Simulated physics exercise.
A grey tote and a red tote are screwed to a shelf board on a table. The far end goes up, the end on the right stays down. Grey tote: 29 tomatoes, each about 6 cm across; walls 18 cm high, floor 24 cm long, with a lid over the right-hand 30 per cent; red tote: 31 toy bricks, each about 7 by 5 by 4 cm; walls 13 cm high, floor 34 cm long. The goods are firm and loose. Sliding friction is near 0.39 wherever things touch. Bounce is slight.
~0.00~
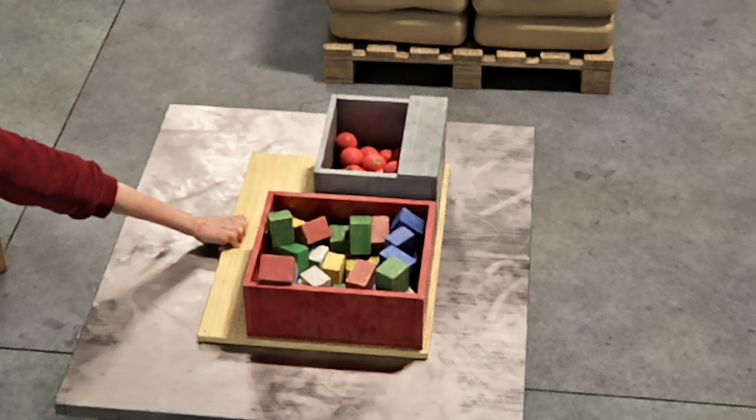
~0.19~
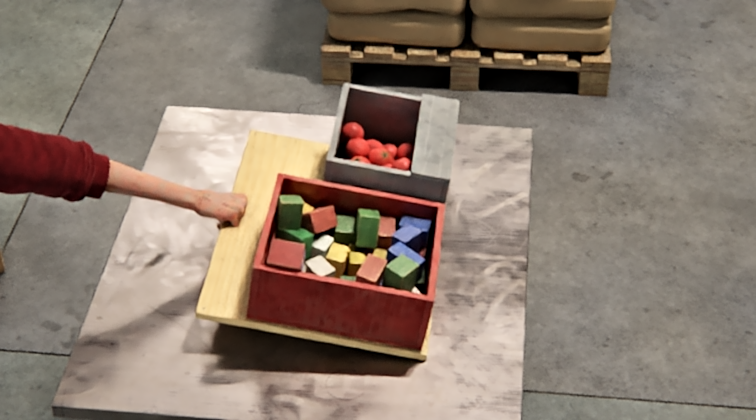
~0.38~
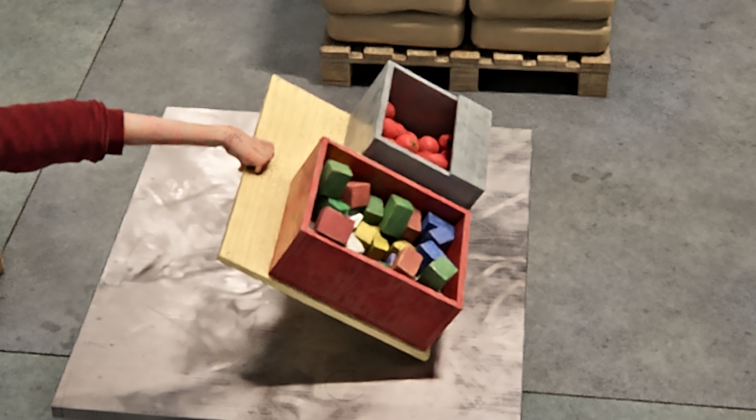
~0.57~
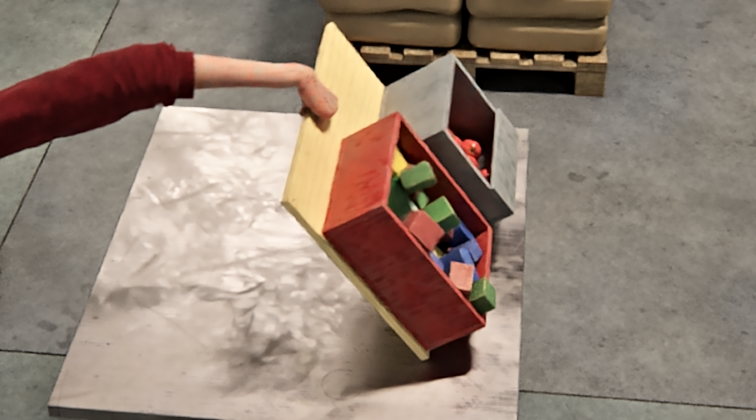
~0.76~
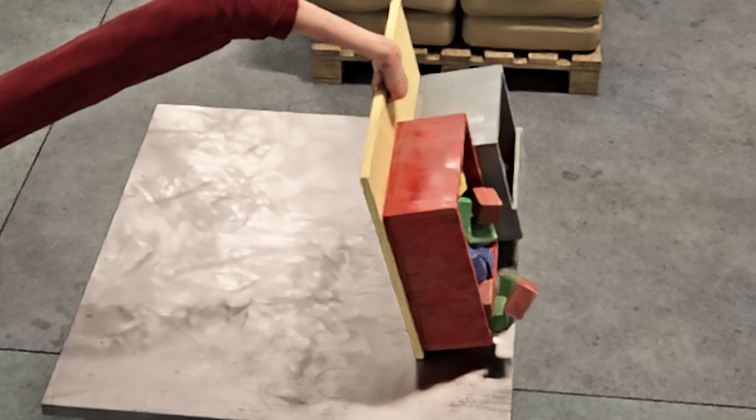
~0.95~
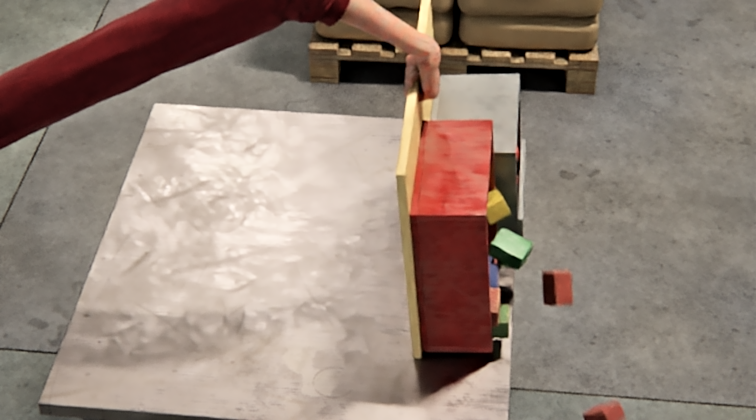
The footage shows a hand raising the left end of a board holding a red box of coloured blocks and a partly covered grey box of red balls until it stands nearly upright, as several blocks drop out on the right.
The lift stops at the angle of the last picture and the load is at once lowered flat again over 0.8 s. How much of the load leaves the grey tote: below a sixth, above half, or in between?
Out of the grey tote go fewer than one in six of the tomatoes.
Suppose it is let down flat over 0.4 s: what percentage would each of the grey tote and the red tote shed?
Then grey tote 0, red tote 30 per cent.
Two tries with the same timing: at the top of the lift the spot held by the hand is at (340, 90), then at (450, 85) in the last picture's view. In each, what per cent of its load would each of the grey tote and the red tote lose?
Grey tote 0 then 10, red tote 0 then 50 per cent.
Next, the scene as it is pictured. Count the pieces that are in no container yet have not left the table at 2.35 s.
About 0.
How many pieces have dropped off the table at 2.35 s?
Roughly 8.
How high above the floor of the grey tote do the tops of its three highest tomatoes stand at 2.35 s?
About 16 cm.
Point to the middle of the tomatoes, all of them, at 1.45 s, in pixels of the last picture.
At about (420, 163).
After 1.17 s, tilt 69°; grey tote 29 in, 0 out and red tote 22 in, 9 out.
After 1.45 s, tilt 27°; grey tote 29 in, 0 out and red tote 22 in, 9 out.
After 1.85 s, tilt 0°; grey tote 29 in, 0 out and red tote 22 in, 9 out.
Outcome (at 2.35 s), grey tote 29 in, 0 out and red tote 22 in, 9 out. Asked share, 0 of 29, 0 per cent.
